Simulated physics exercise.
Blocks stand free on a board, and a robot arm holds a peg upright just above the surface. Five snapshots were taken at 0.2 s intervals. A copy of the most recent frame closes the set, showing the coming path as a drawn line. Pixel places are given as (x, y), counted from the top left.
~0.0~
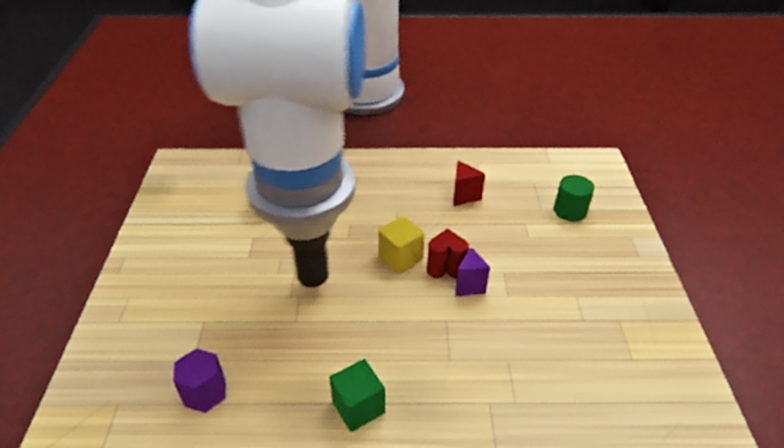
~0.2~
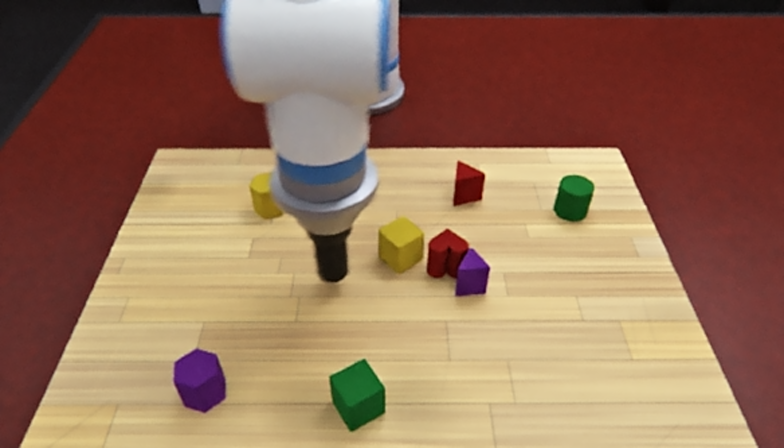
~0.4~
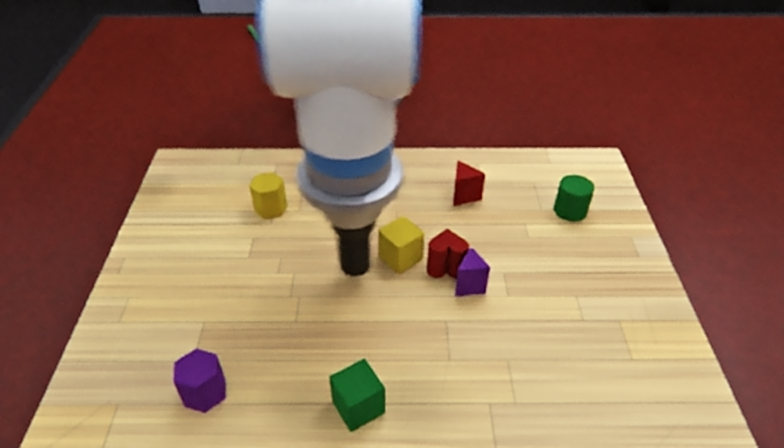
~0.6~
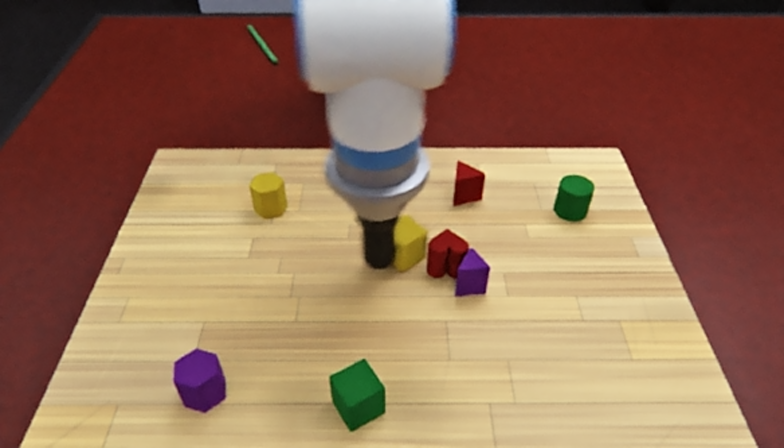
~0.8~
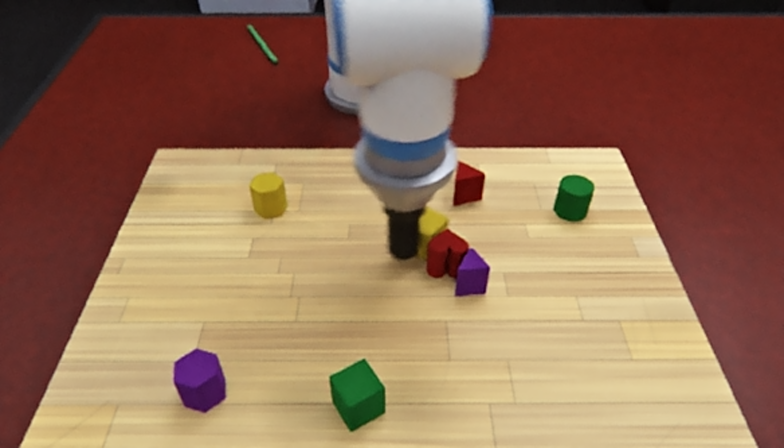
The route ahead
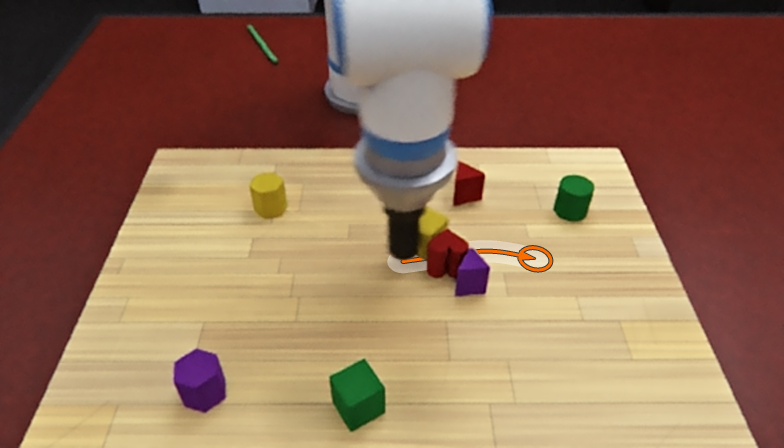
Robot arm sliding its black peg rightward across a wooden board, nudging the yellow block right beside the red heart block.
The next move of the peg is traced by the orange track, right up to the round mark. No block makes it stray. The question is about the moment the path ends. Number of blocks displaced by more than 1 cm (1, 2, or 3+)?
Moved: 3 or more.
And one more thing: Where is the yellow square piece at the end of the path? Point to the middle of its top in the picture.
I'd say the yellow square piece ends with its top centre at (449, 206).
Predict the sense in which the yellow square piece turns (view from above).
Looking down, it rotates anti-clockwise.
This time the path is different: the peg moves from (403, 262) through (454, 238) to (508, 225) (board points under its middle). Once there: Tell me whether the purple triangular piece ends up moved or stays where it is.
It gets no push and keeps its place.
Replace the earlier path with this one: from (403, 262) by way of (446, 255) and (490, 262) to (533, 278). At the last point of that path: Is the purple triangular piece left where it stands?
No, that is not how it ends up.
Path on the board, from (403, 262) through (447, 255) and (490, 251) to (535, 259).
On the path given first. One third of the way, peg (449, 244); yellow square piece (448, 207), turned 40° anticlockwise; red heart block (474, 245); purple triangular piece (483, 264), turned 55° clockwise.
Two thirds of the way, peg (493, 240); yellow square piece (449, 206), turned 45° anticlockwise; red heart block (493, 247), turned 40° clockwise; purple triangular piece (487, 267), turned 80° clockwise.
At the end, peg (538, 247); yellow square piece (449, 206), turned 45° anticlockwise; red heart block (494, 247), turned 45° clockwise; purple triangular piece (487, 267), turned 80° clockwise; green round block in place.
